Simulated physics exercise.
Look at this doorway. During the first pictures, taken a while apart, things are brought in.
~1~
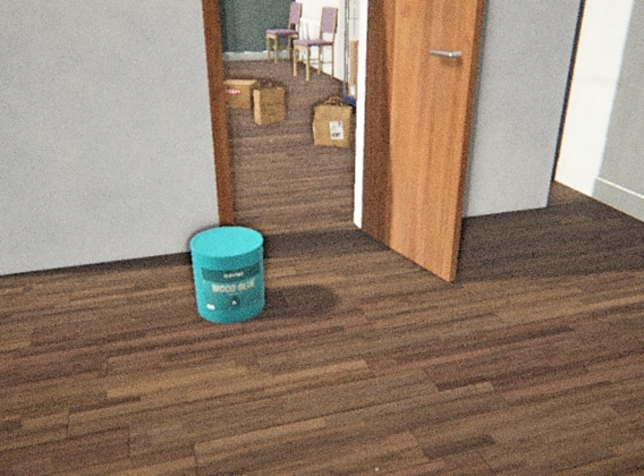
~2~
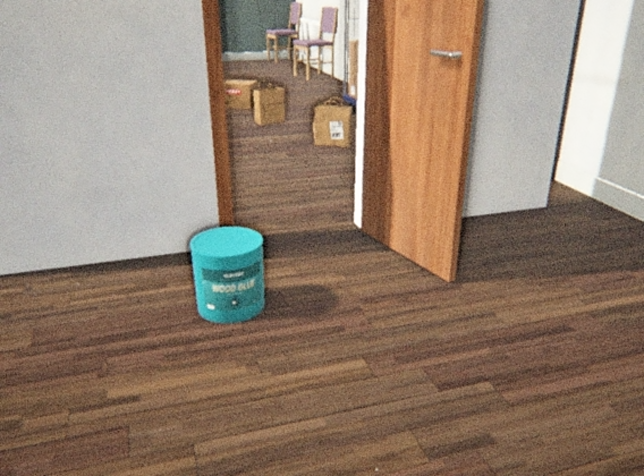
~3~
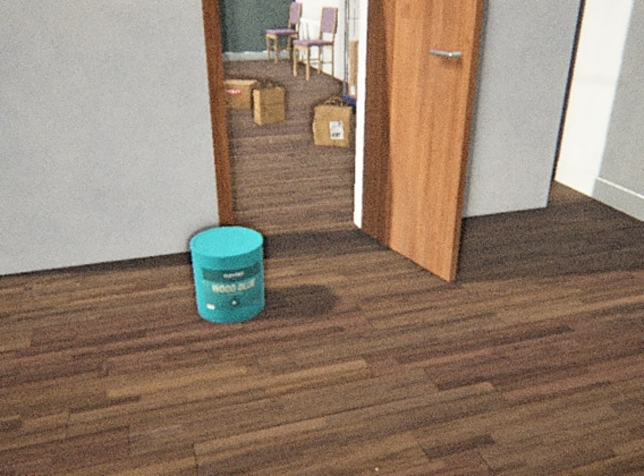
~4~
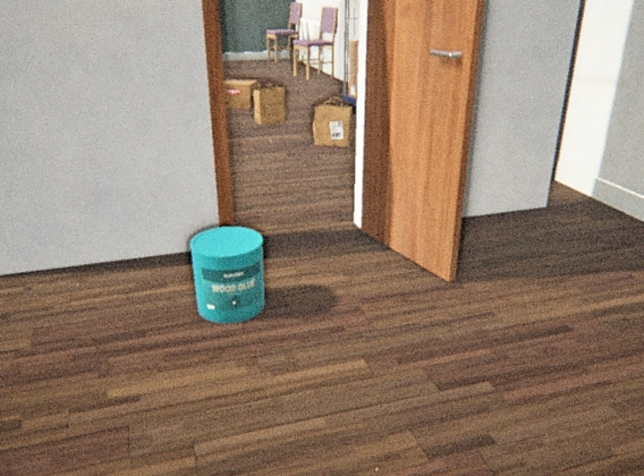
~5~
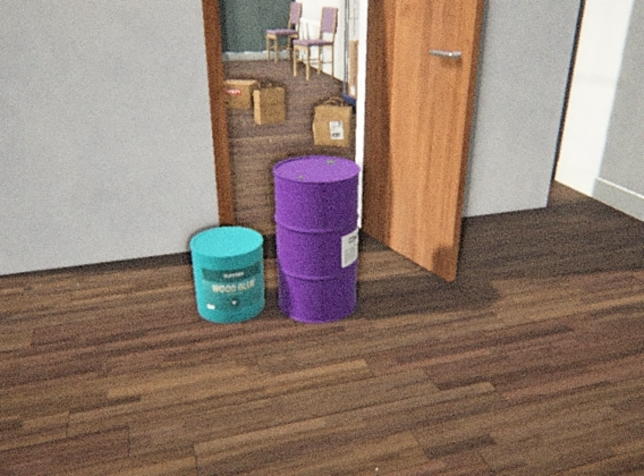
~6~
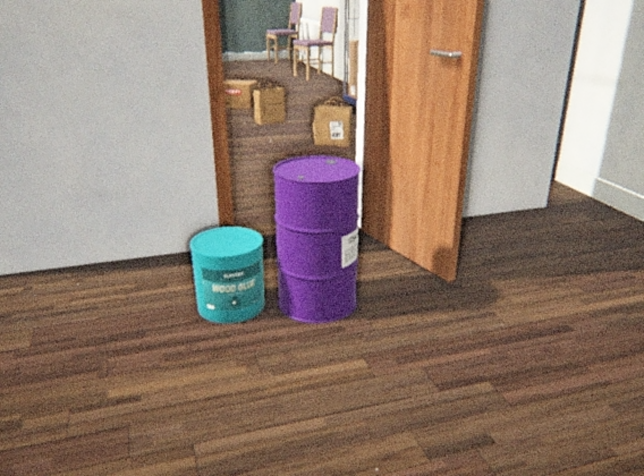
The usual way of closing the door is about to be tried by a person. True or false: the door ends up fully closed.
False.
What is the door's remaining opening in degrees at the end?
Around 65 degrees.
Then, 0.40 s past the last view, door at 91°.
Then, 0.60 s past the last view, door at 78°.
Finally, door at 67°; both still in place. Final places as the last picture's camera would see them, purple drum near (317, 239).
